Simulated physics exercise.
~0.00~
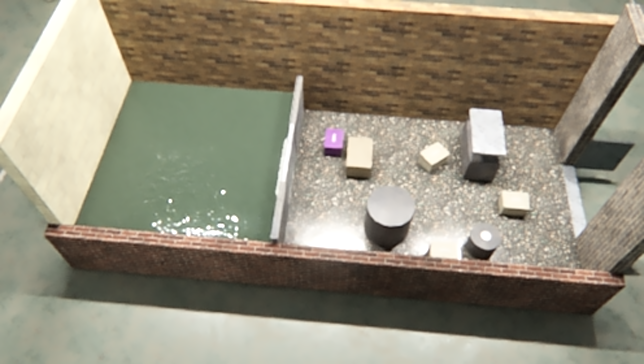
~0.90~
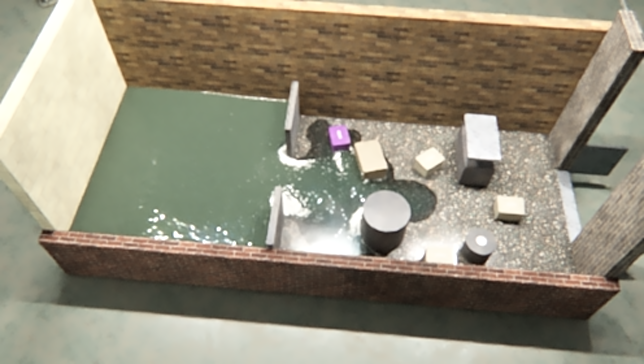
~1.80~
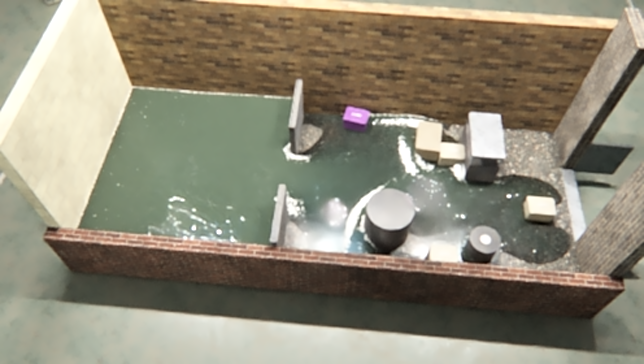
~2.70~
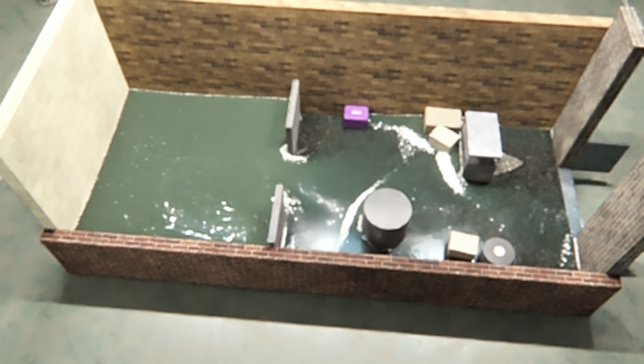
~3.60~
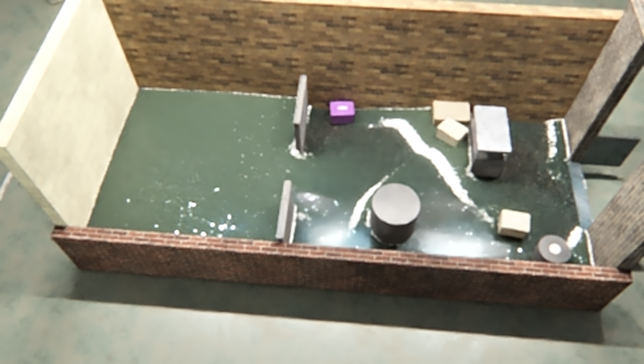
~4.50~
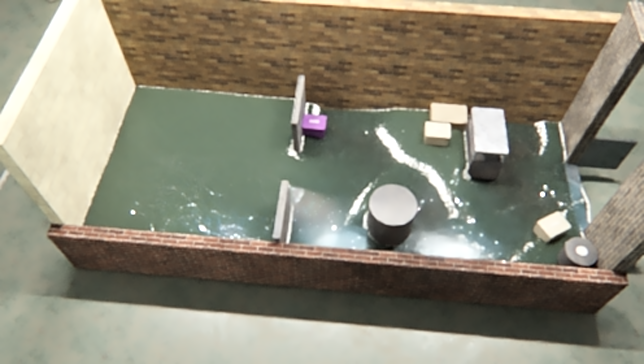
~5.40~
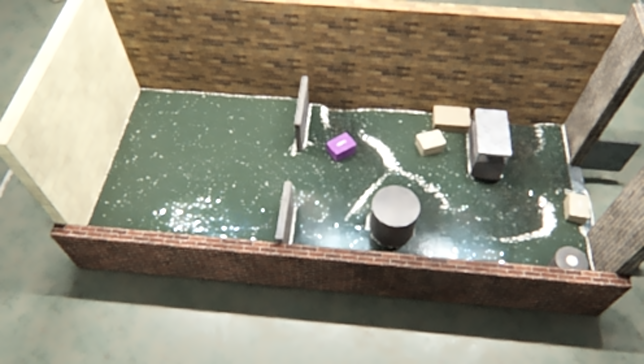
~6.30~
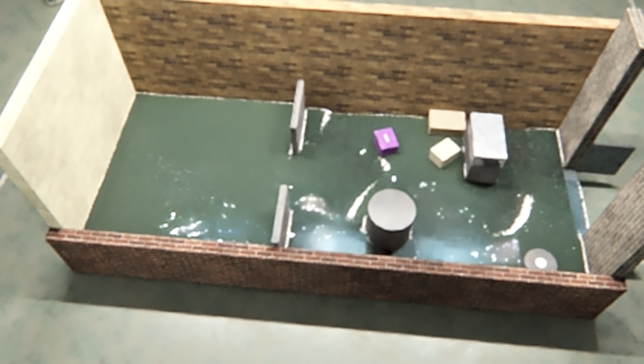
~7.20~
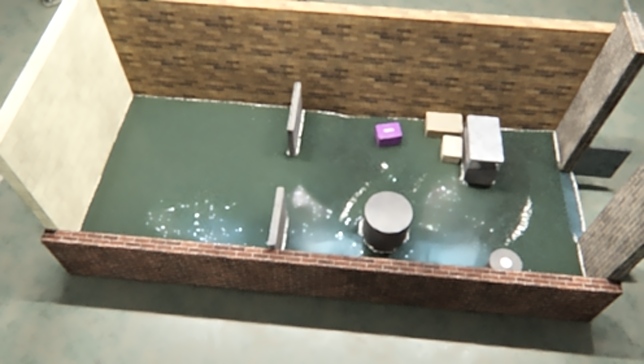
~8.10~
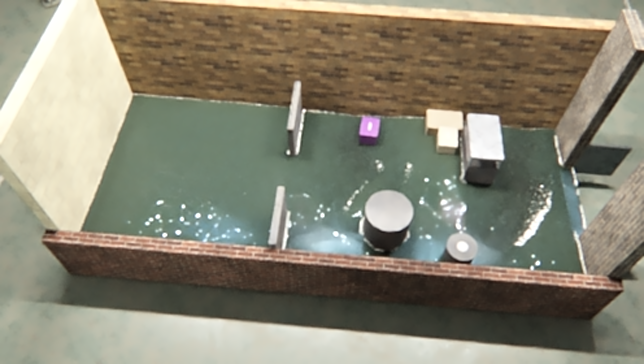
In a brick-walled basement seen from above, green water bursts through the middle doorway into the right room, spreading across the floor and shifting boxes and a round tub; at the end, both rooms are flooded and the purple tote floats near the back wall.
